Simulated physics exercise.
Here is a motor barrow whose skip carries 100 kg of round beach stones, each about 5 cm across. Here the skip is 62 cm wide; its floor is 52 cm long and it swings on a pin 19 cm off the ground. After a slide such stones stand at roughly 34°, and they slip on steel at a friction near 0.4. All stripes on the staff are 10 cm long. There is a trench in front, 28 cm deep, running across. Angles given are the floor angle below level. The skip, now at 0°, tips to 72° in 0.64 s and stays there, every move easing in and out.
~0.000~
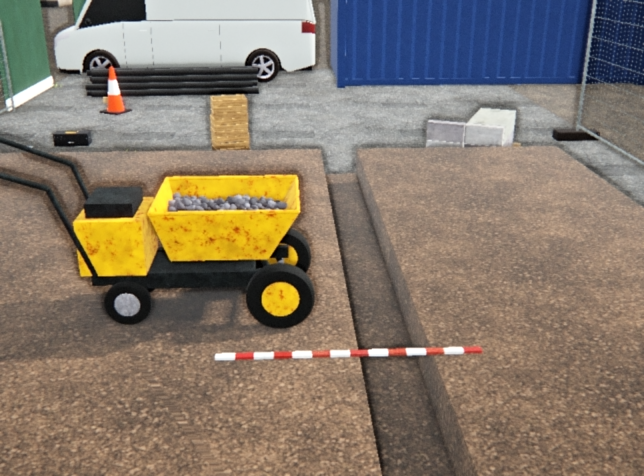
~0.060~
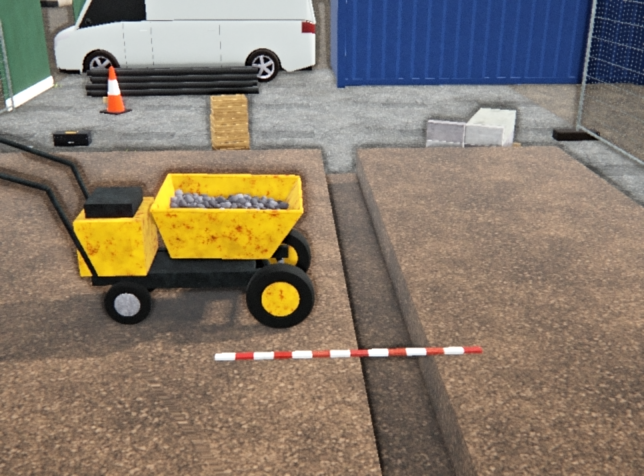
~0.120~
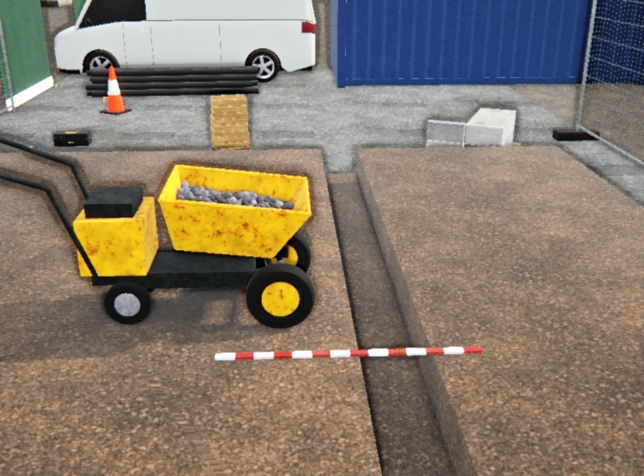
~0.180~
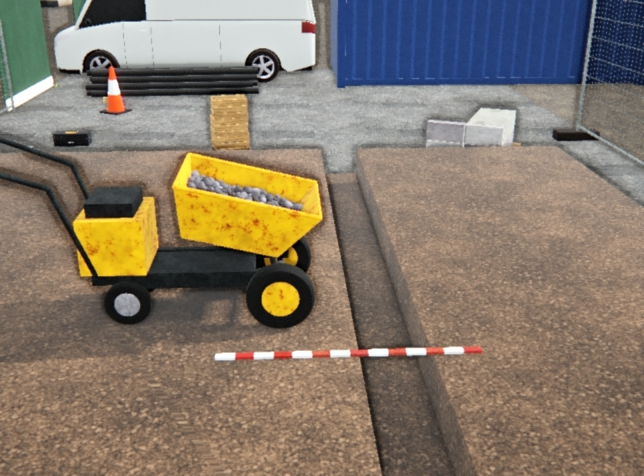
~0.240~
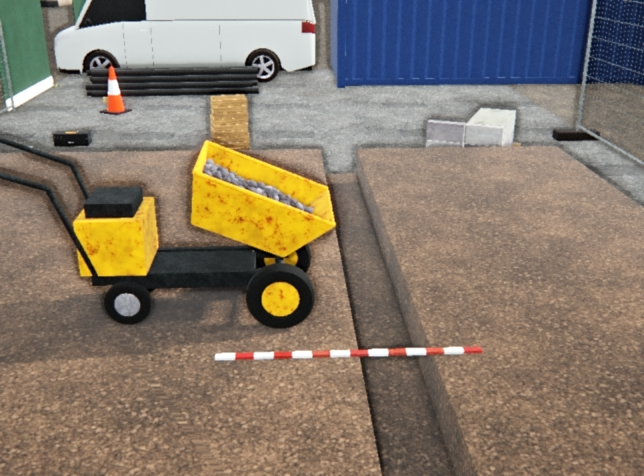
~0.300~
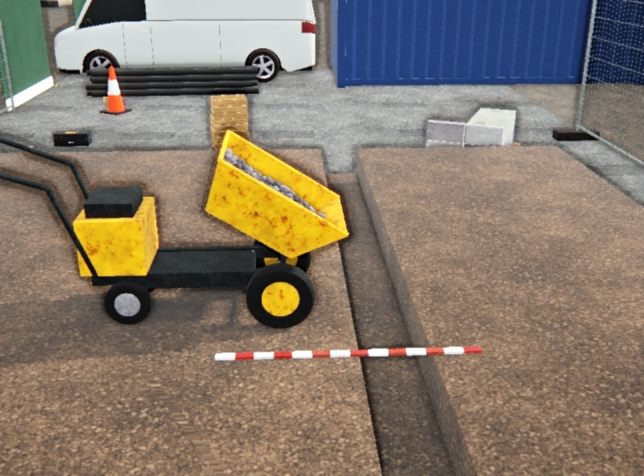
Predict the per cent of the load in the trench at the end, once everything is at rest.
Near 58 per cent.
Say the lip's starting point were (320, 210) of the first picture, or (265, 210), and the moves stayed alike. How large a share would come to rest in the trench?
Near 35 per cent from the first place, 90 from the second.
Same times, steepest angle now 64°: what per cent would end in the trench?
Roughly 50 per cent would end in the trench.
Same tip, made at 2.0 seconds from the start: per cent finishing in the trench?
That would give about 85 percent.
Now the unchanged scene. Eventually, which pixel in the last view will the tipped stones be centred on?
The middle should be near (407, 327).
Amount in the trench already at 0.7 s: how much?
Around 25 per cent of it, at that instant.
After 0.5 s the floor is at 61°; 100 % in the skip; the foremost stones are at (353, 249).
After 0.7 s the floor is at 72°; 74 % in the skip, 23 % in the trench, 3 % past the trench; the foremost stones are at (427, 297).
After 1.1 s the floor is at 72°; 20 % in the skip, 39 % in the trench, 41 % past the trench; the foremost stones are at (550, 296).
After 3.0 s the floor is at 72°; 0 % in the skip, 58 % in the trench, 42 % past the trench; the foremost stones are past the picture's edge.
